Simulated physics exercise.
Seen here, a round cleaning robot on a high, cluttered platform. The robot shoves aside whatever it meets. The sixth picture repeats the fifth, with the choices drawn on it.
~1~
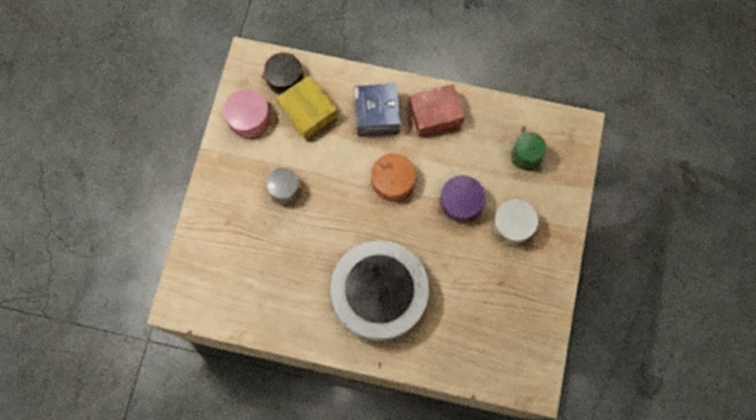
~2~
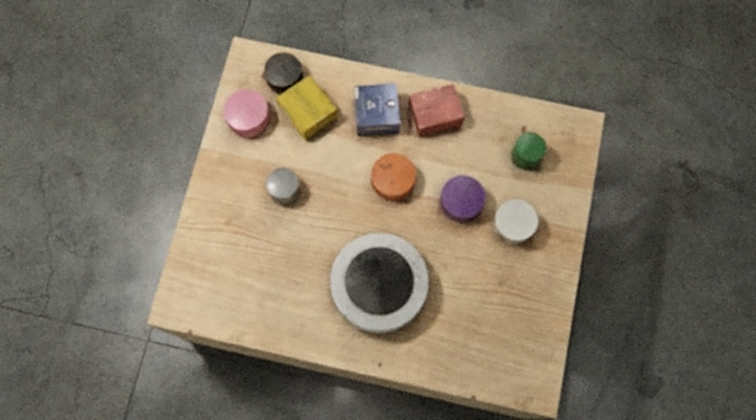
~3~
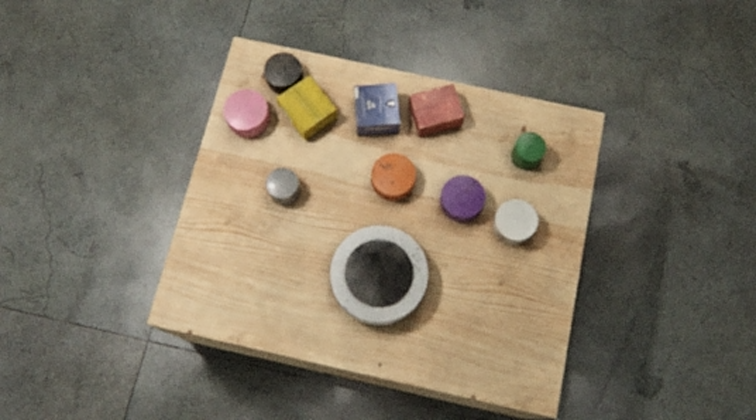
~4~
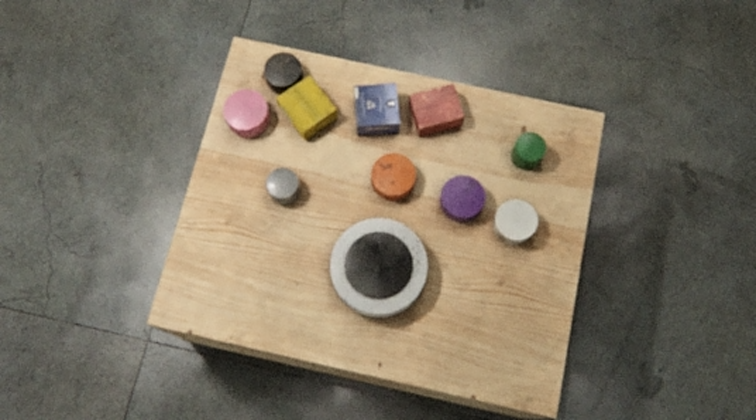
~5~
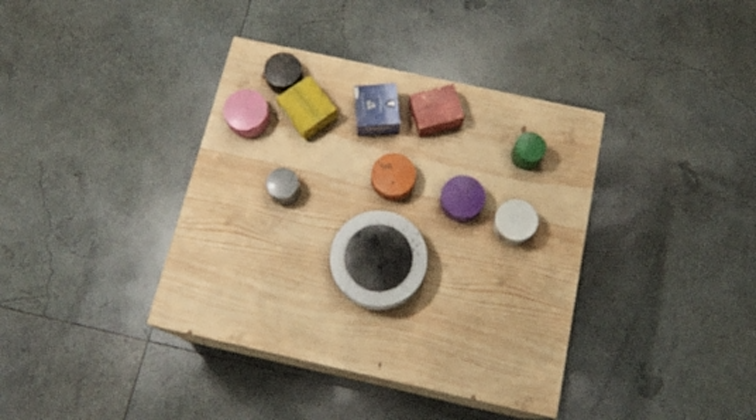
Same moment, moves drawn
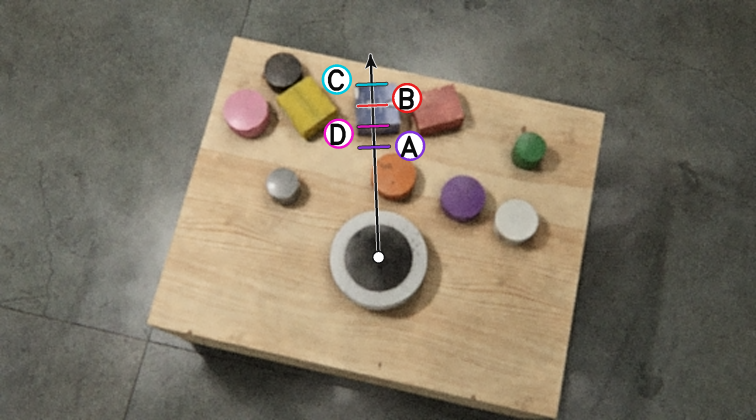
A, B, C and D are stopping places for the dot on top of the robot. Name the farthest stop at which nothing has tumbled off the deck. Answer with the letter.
Mark D.
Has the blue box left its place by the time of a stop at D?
Yes.
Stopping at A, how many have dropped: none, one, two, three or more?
In all, none.
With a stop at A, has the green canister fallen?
No.
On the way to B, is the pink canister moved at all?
No.
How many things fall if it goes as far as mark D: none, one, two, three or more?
In all, none.
On the marked copy, A at (374, 147); B at (372, 106); C at (372, 85); D at (373, 126); the arrow from (379, 257) to (371, 55); the white dot at (379, 257).
Following D. Soon after the start, robot (376, 212); orange canister (398, 151); black canister (284, 74).
Later, robot (375, 164); red crate (452, 98); blue box (370, 93).
In the end, robot (374, 132); blue box (364, 65); red crate (460, 92); nothing has fallen.
As for the rest, A is safe but short; B drops the orange canister and blue box; C drops the orange canister and blue box.
